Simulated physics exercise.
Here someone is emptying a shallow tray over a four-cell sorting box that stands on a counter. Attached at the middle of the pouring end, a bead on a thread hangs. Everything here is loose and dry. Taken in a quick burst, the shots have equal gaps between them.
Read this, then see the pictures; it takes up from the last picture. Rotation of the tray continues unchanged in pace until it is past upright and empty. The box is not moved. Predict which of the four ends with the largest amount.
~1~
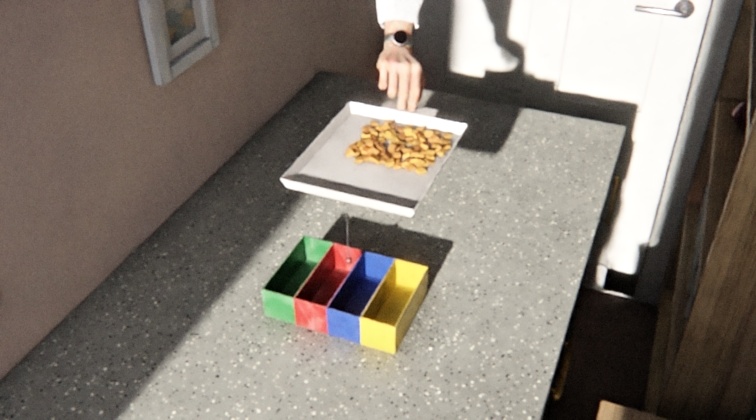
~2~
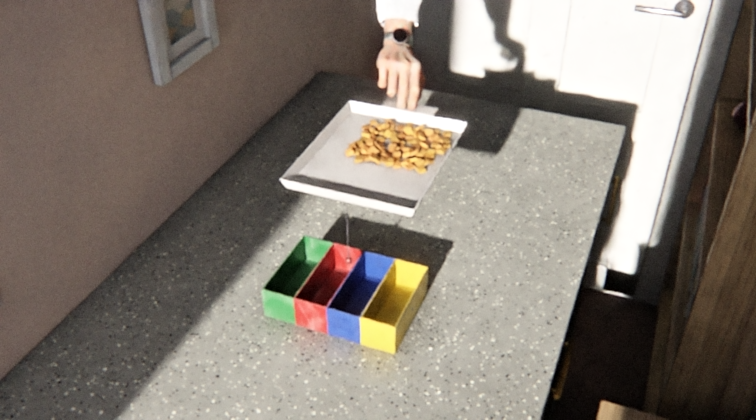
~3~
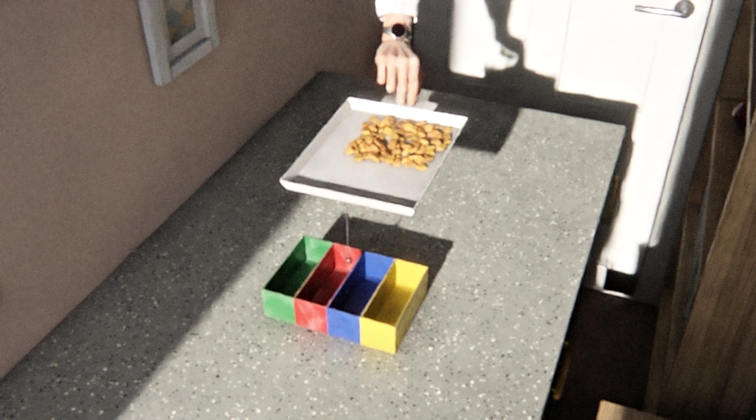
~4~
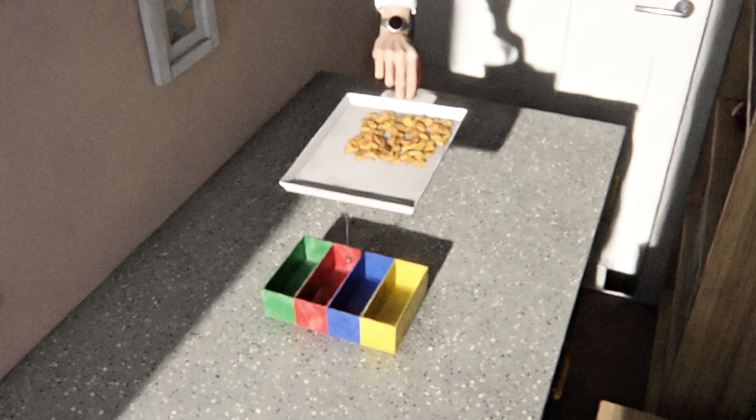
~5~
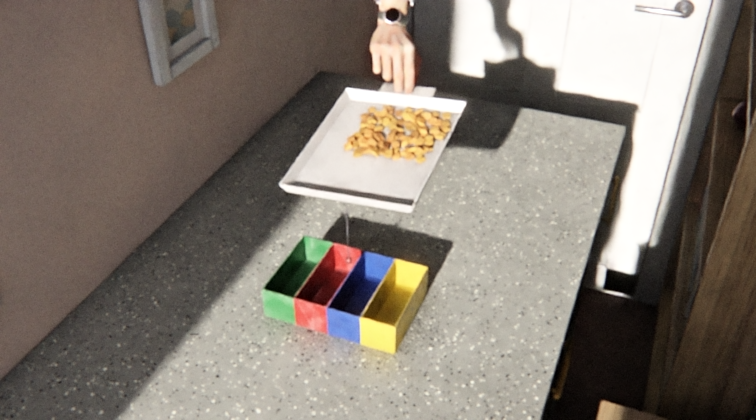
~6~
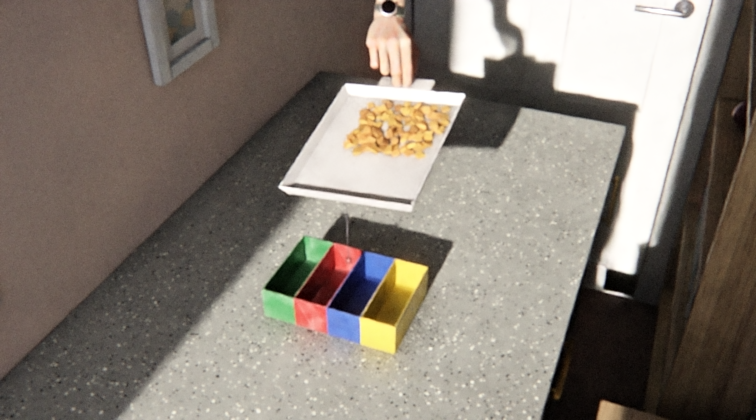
The green one ends with the most.
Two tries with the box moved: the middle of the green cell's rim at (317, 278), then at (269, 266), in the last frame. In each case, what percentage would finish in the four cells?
You'd see around 20 per cent and then around 100 per cent.
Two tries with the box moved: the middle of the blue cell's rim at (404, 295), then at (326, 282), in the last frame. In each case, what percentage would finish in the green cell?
It would be near 0 per cent first and near 20 per cent second.
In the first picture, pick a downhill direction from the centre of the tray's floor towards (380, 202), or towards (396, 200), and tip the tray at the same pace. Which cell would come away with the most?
Yellow, then yellow.
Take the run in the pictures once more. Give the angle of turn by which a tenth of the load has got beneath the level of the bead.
About 60°.
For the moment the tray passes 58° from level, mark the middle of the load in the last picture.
Look around (306, 191) in the last picture.
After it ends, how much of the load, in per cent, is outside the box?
My guess is about 20 percent.
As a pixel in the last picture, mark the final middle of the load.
Close to (300, 283) in the last picture.
Shortly afterwards, tray tipped steeply; the bulk on the tray; a little in the green cell; a little falling or outside the box.
Next, tray tipped right over; a little on the tray; near half in the green cell; a little in the red cell; near a third falling or outside the box.
Some moments later, tray tipped past a quarter turn; near two thirds in the green cell; a little in the red cell; near a quarter falling or outside the box.
In the end, tray tipped past a quarter turn; near two thirds in the green cell; a little in the red cell; none at all in the yellow cell; none at all in the blue cell; near a quarter outside the box.
